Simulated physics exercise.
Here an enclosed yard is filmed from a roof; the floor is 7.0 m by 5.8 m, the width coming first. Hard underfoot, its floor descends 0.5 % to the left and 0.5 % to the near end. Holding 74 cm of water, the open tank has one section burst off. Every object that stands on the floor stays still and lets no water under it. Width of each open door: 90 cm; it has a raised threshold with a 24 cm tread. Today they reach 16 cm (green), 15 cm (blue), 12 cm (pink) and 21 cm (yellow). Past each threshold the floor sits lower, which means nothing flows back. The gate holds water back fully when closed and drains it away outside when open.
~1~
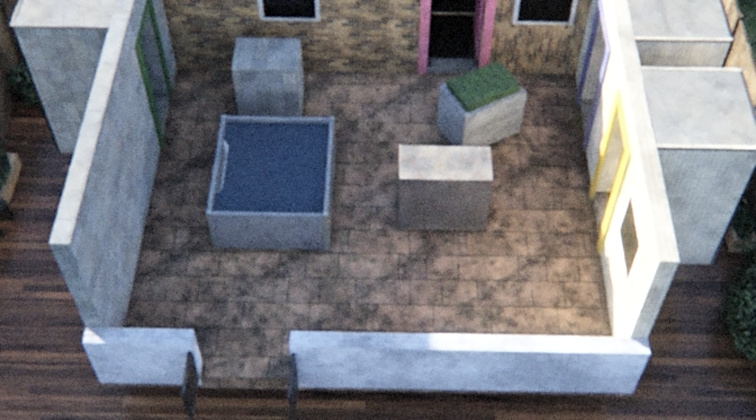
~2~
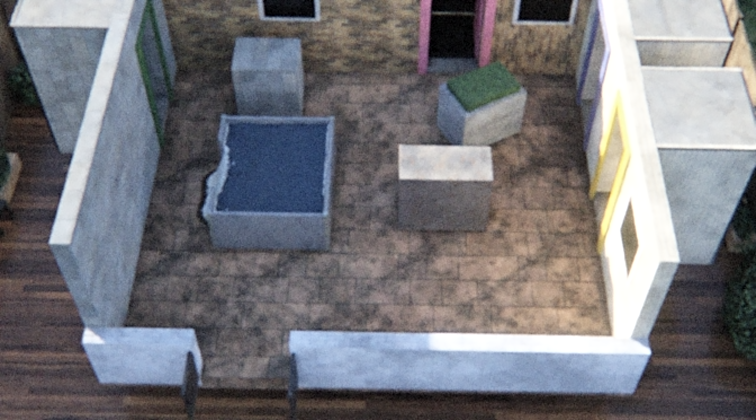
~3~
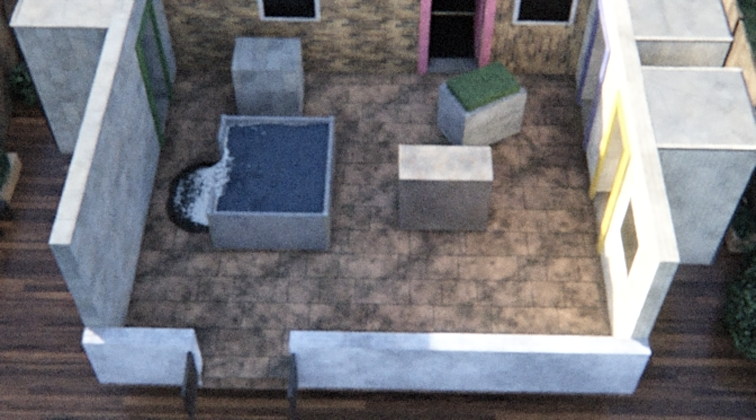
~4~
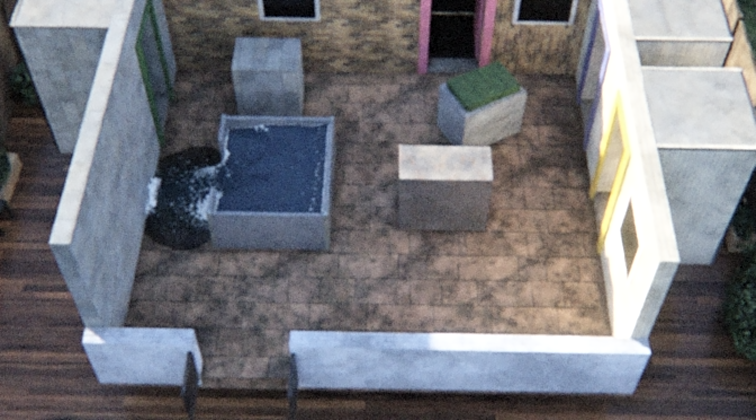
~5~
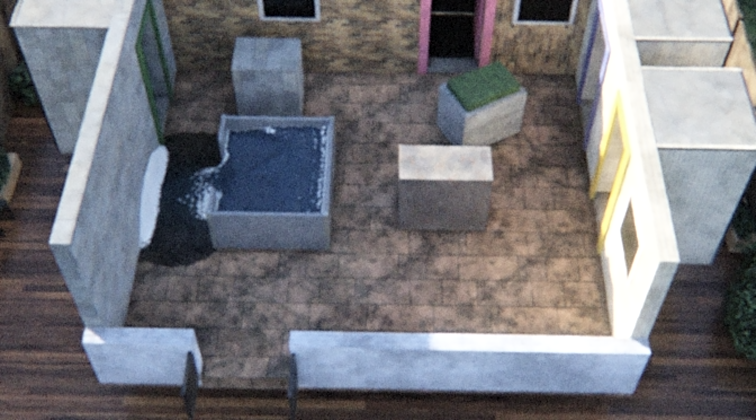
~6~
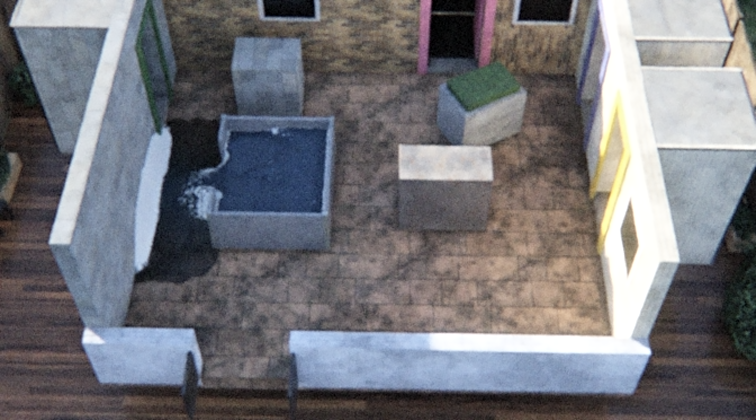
Dark water bursts from the broken left side of a grey open tank in a walled, stone-paved yard, seen from high above by a still camera. A grey block stands behind the tank, a pale block and a green-topped one to its right, with green, pink and yellow doorways around. The water foams out leftward, strikes the pale left wall, and spreads along its foot both ways.
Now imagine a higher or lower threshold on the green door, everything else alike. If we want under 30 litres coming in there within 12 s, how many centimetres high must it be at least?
About 10.5 centimetres.
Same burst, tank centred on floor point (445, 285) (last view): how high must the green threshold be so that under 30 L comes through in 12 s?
It must be around 9.5 cm tall.
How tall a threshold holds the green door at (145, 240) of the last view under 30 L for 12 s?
You'd want it roughly 27 cm high.
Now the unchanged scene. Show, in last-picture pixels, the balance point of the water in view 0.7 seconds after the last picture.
Centre estimate: (233, 197) px, approximately.
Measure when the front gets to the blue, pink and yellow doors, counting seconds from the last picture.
Door blue 4.0 s / door pink 2.6 s / door yellow 6.0 s.
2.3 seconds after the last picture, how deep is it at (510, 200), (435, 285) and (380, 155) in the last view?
Taking the spots in order: About 0, 0 and 0 centimetres.
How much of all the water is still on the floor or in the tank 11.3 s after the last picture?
Remaining share: Around 86 %.
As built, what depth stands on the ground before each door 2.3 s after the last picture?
Lab note, cm: Green 11; blue 0; pink 0; yellow 0.
Then, 0.7 s after the last picture water covers 15 % of the floor, deepest (48 cm) near (151, 199); 16 cm at the green door, 0 litres in over its 16 cm threshold.
Then, 2.3 s after the last picture water covers 35 % of the floor, deepest (31 cm) near (151, 199); 11 cm at the green door, 1 litre in over its 16 cm threshold.
Then, 11.3 s after the last picture water covers 95 % of the floor, deepest (9 cm) near (119, 359); 7 cm at the green door, 4 litres in over its 16 cm threshold.
At the green door as built, the water peaked near 16 cm, 0.7 s after the last picture.
With a threshold of 9.5 cm, 43 litres would have come in within the 12 s; with 12.5 cm, 16 litres. So under 30 litres takes about 10.5 cm.
